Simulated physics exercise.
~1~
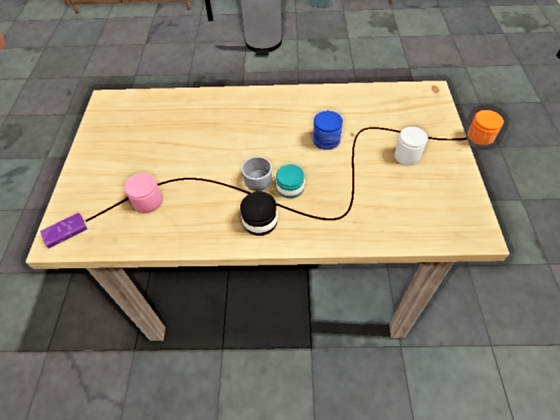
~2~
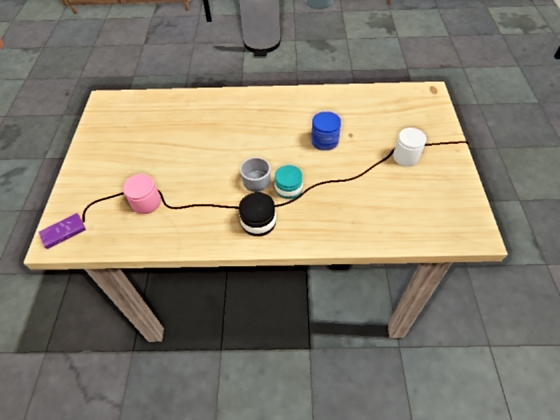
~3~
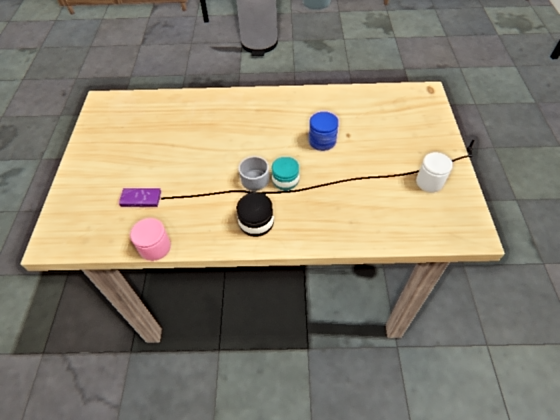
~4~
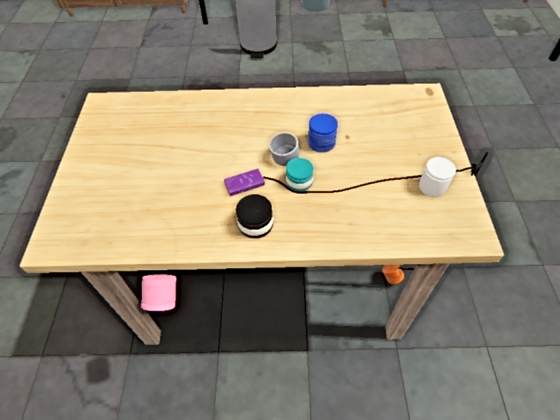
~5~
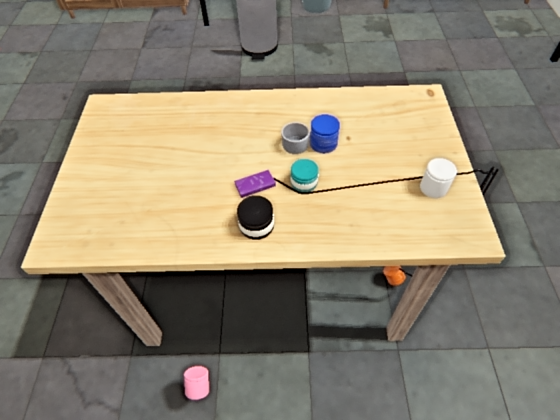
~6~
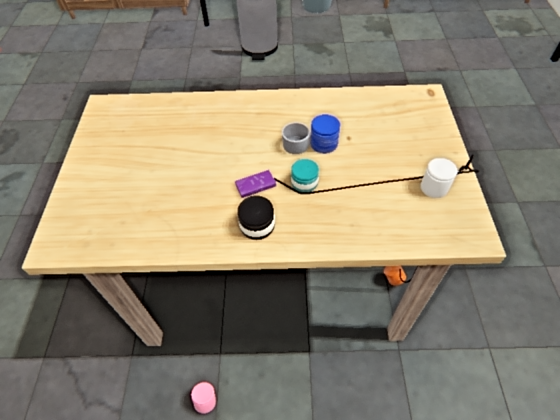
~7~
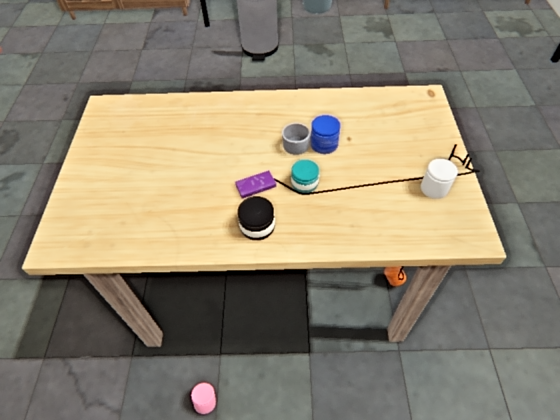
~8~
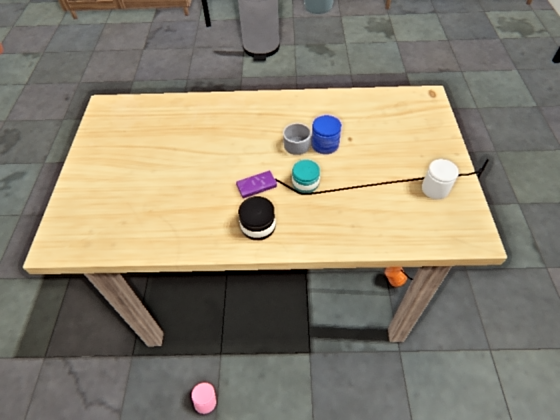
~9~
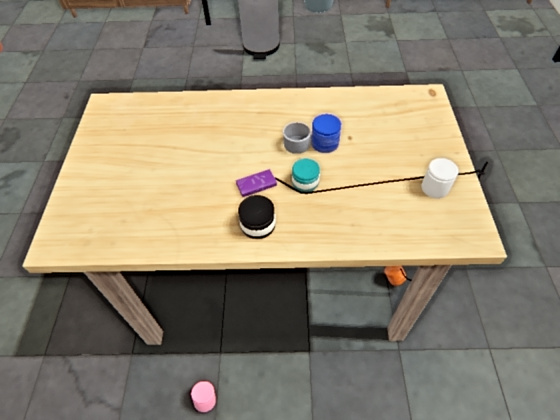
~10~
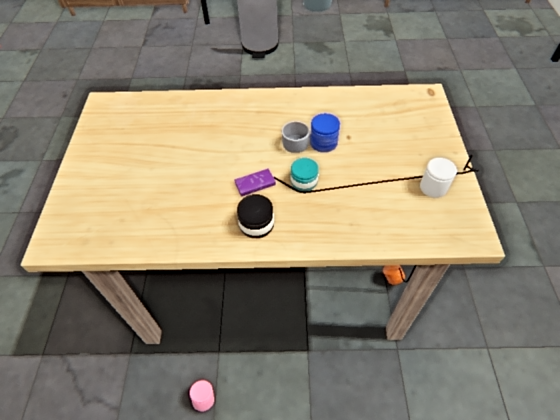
Orange speaker falling off a wooden table, its cable dragging a purple phone rightward as a pink tub drops to the floor.
